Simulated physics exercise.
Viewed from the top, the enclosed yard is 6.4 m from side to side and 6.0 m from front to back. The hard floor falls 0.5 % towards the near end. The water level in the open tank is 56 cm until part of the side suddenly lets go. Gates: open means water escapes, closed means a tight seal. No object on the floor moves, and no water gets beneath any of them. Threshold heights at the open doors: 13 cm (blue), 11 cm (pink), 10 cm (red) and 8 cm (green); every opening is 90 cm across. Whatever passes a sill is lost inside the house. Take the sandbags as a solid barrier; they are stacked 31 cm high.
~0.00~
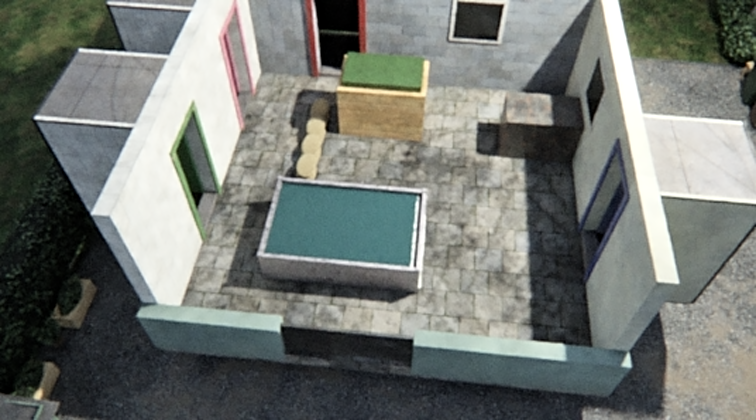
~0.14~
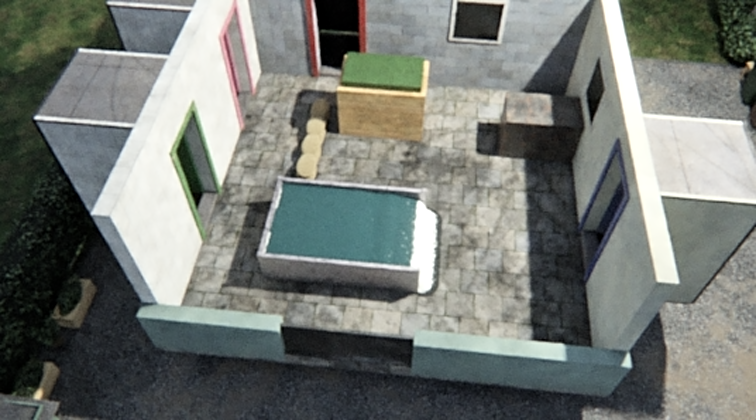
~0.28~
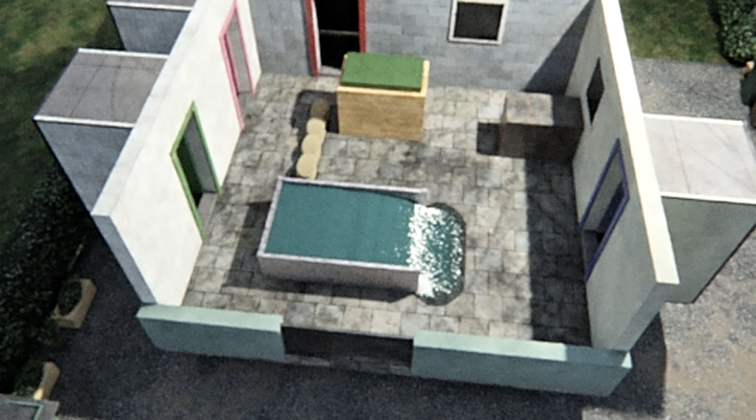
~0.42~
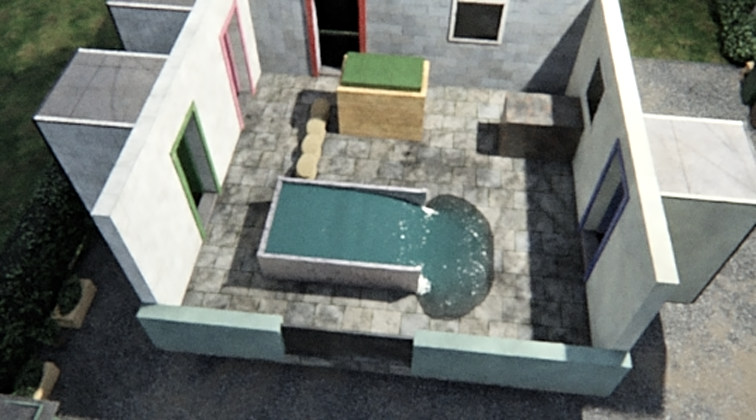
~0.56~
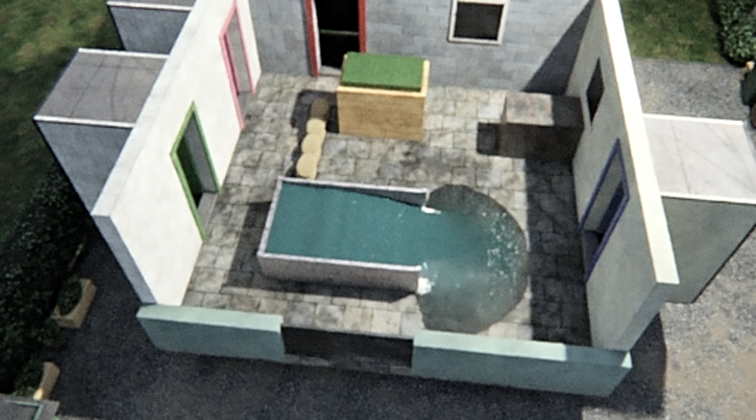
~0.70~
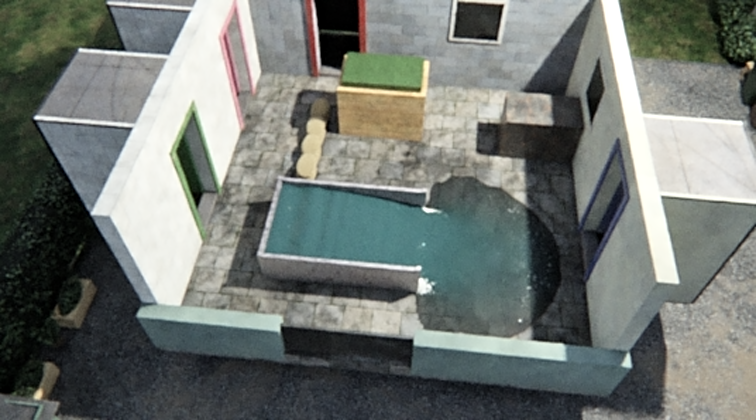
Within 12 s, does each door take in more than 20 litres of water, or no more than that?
In that time the blue door takes in more, the pink door takes in no more, the red door takes in no more, the green door takes in no more.
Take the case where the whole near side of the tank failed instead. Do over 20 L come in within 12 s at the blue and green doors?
Compared with the limit, blue is lower and green is lower.
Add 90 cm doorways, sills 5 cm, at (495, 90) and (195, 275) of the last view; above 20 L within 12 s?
Taking them in order, the first is fine and the second too much.
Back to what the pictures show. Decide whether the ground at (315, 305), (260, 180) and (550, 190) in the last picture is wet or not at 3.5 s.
First spot bone dry, second bone dry, third soaked.
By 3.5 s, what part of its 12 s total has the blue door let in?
I'd say close to 85 percent.
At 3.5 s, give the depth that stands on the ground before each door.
Blue 22 cm, pink 0 cm, red 0 cm, green 0 cm.
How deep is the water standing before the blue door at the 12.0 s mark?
Looks like about 5.0 cm at that spot.
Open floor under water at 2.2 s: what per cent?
Near 30 per cent is wet.
After 1.4 s water covers 30 % of the floor and is deepest (27 cm) near (582, 296); blue door 26 cm at the sill, 25 L in, pink door not reached, red door not reached, green door not reached.
After 2.2 s water covers 30 % of the floor and is deepest (35 cm) near (586, 337); blue door 28 cm at the sill, 82 L in, pink door not reached, red door not reached, green door not reached.
After 3.5 s water covers 35 % of the floor and is deepest (25 cm) near (574, 224); blue door 22 cm at the sill, 155 L in, pink door not reached, red door not reached, green door not reached.
After 7.0 s water covers 75 % of the floor and is deepest (14 cm) near (174, 327); blue door 10 cm at the sill, 183 L in, pink door not reached, red door 2 cm at the sill, 0 L in, green door 2 cm at the sill, 0 L in.
After 12.0 s water covers 95 % of the floor and is deepest (8 cm) near (174, 327); blue door 5 cm at the sill, 183 L in, pink door 6 cm at the sill, 0 L in, red door 5 cm at the sill, 0 L in, green door 6 cm at the sill, 0 L in.
